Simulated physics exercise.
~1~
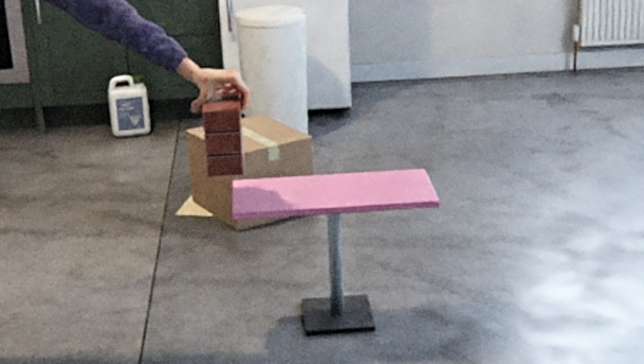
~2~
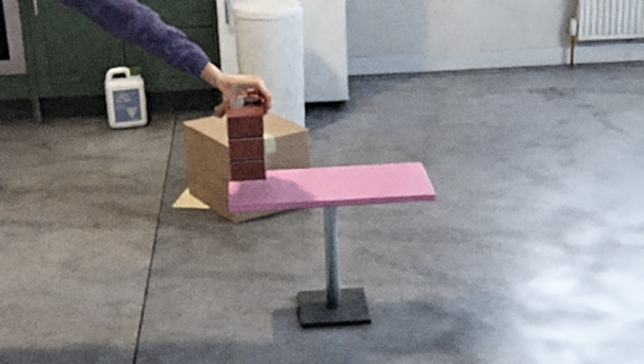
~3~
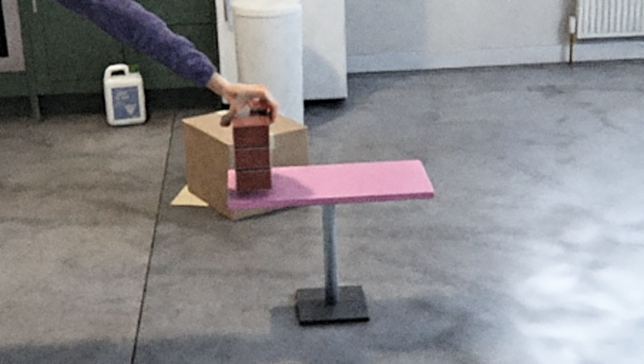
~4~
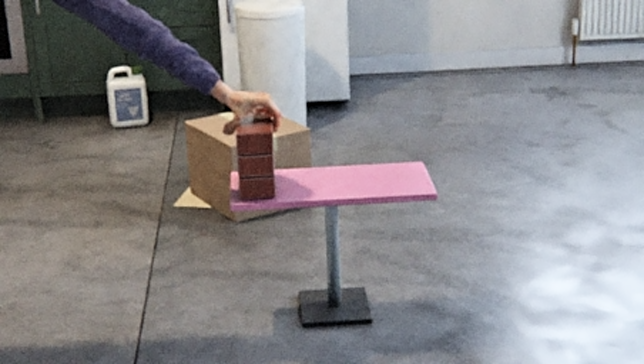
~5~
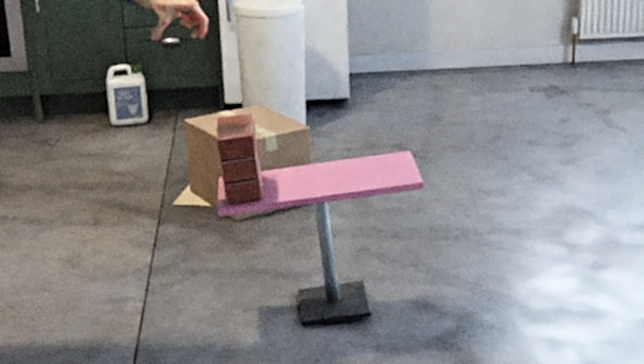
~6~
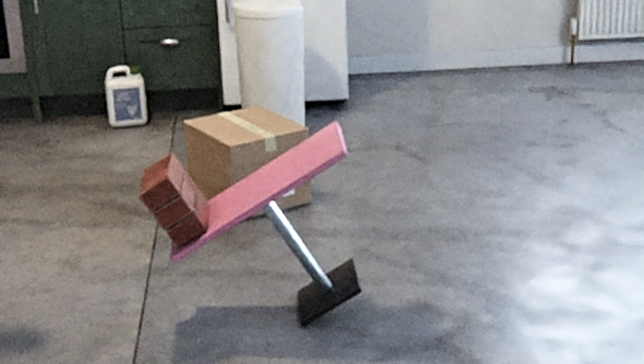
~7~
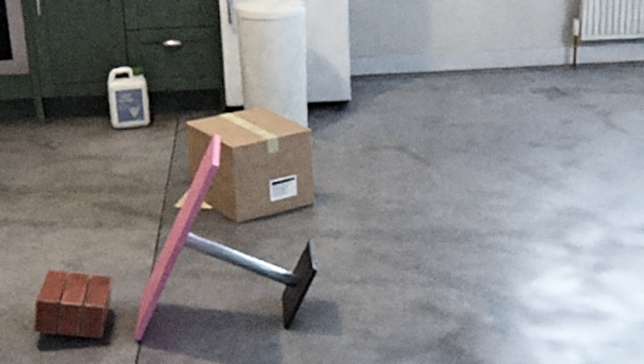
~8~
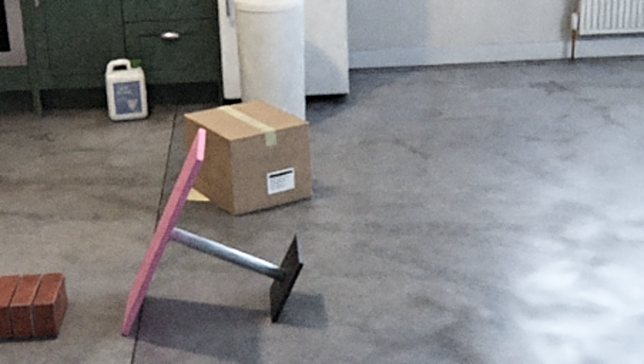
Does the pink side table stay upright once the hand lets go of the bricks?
No, the pink side table overbalances to the left and comes to rest tipped over, with the bricks on the floor beside it.
